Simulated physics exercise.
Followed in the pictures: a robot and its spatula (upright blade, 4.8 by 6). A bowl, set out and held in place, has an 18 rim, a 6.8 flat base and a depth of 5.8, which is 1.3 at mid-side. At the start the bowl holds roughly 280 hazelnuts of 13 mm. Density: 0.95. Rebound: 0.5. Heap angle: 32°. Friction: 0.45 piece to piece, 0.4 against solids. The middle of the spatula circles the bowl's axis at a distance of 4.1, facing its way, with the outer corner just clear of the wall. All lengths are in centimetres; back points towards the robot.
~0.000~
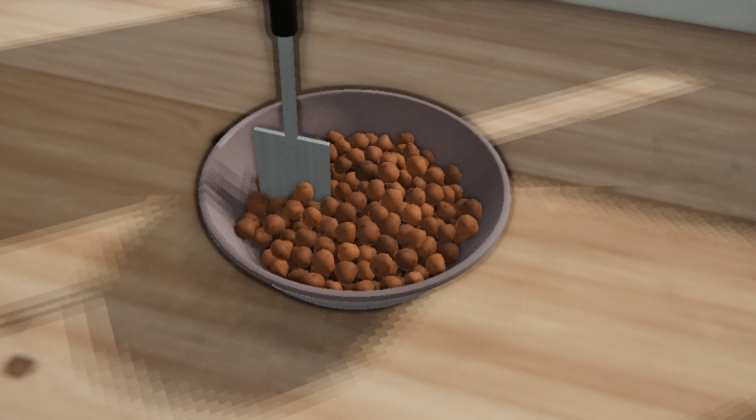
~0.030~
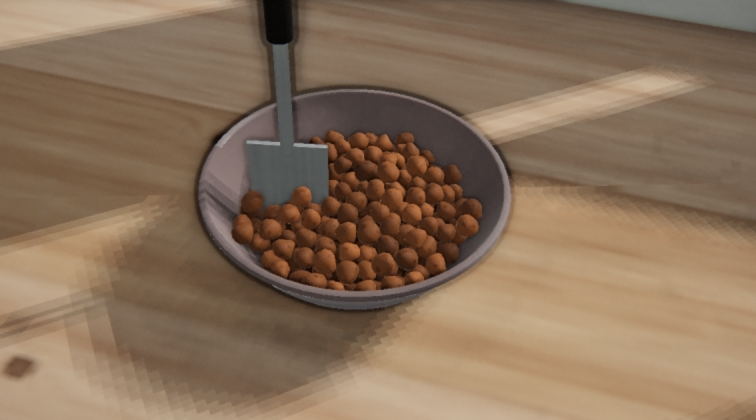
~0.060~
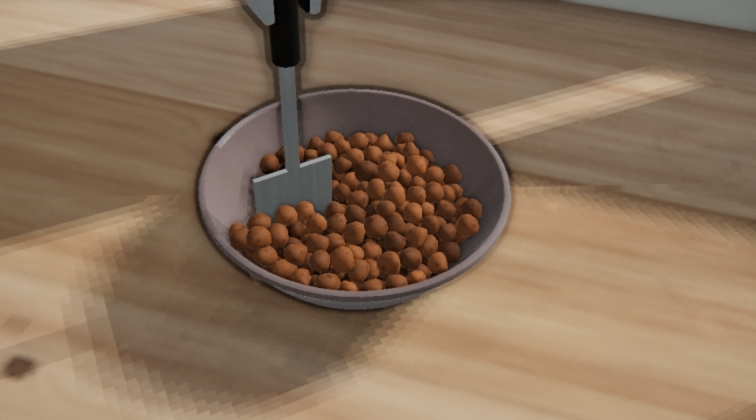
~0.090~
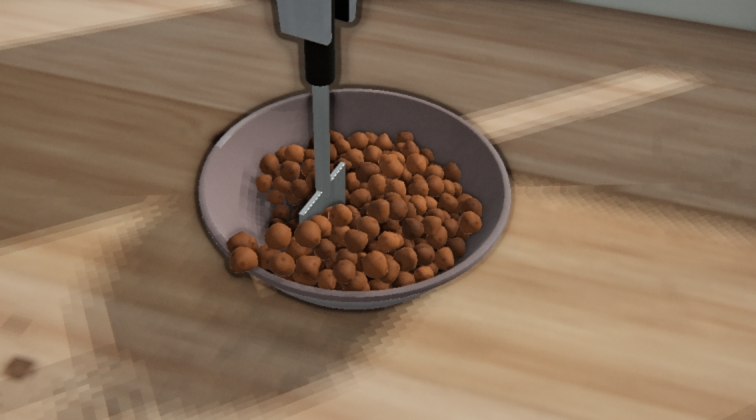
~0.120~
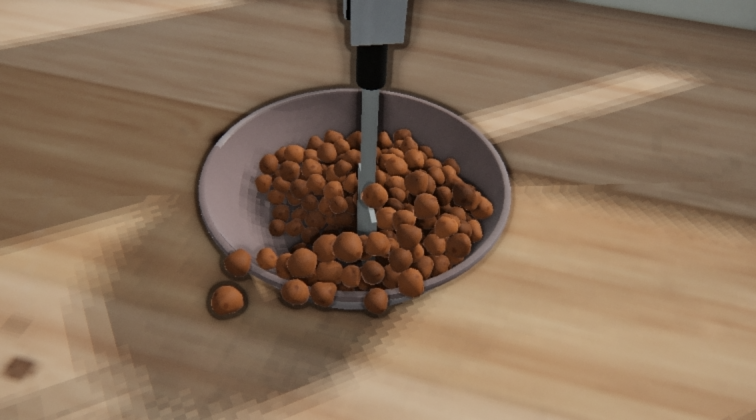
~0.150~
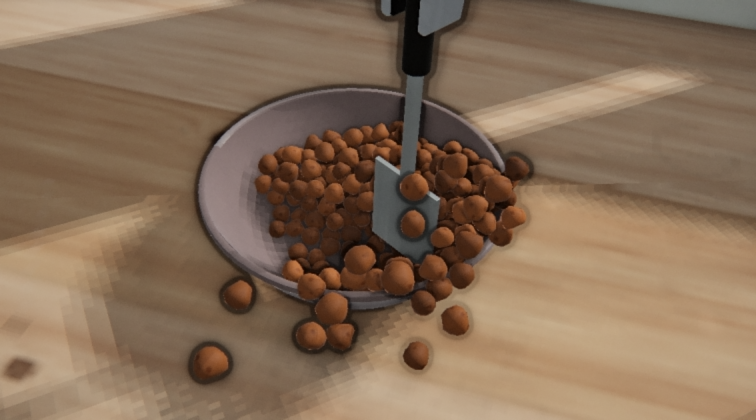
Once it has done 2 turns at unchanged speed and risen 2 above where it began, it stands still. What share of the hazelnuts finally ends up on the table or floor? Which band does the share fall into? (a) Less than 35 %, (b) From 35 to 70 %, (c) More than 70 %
(b) From 35 to 70 %.
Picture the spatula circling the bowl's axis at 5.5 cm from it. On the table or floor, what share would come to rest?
Then some 15 percent.
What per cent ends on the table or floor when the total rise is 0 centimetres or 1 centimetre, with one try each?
70 and 65 %.
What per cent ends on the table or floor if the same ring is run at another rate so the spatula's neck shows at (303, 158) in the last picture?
About 25 %.
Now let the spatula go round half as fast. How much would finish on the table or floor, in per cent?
I'd expect about 30 %.
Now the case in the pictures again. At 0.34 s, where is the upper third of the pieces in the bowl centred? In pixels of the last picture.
(256, 187), roughly.
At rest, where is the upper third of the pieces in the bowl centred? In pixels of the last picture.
Roughly at pixel (345, 214).
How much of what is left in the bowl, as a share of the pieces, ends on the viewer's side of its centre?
I'd put it at roughly 50 per cent.
By 0.34 s, 9° round, highest piece 13 above the table; 161 in the bowl, 50 on the table or floor, 74 in flight or on the tool.
By 0.53 s, 227° round, highest piece 9 above the table; 143 on the table or floor, 127 in the bowl, 15 in flight or on the tool.
By 0.82 s, 0° round, highest piece 4 above the table; 161 on the table or floor, 124 in the bowl.
By 1.52 s, 0° round, highest piece 3 above the table; 161 on the table or floor, 124 in the bowl.
Final count, 161 on the table or floor, 124 in the bowl. That is 56 % on the table or floor.
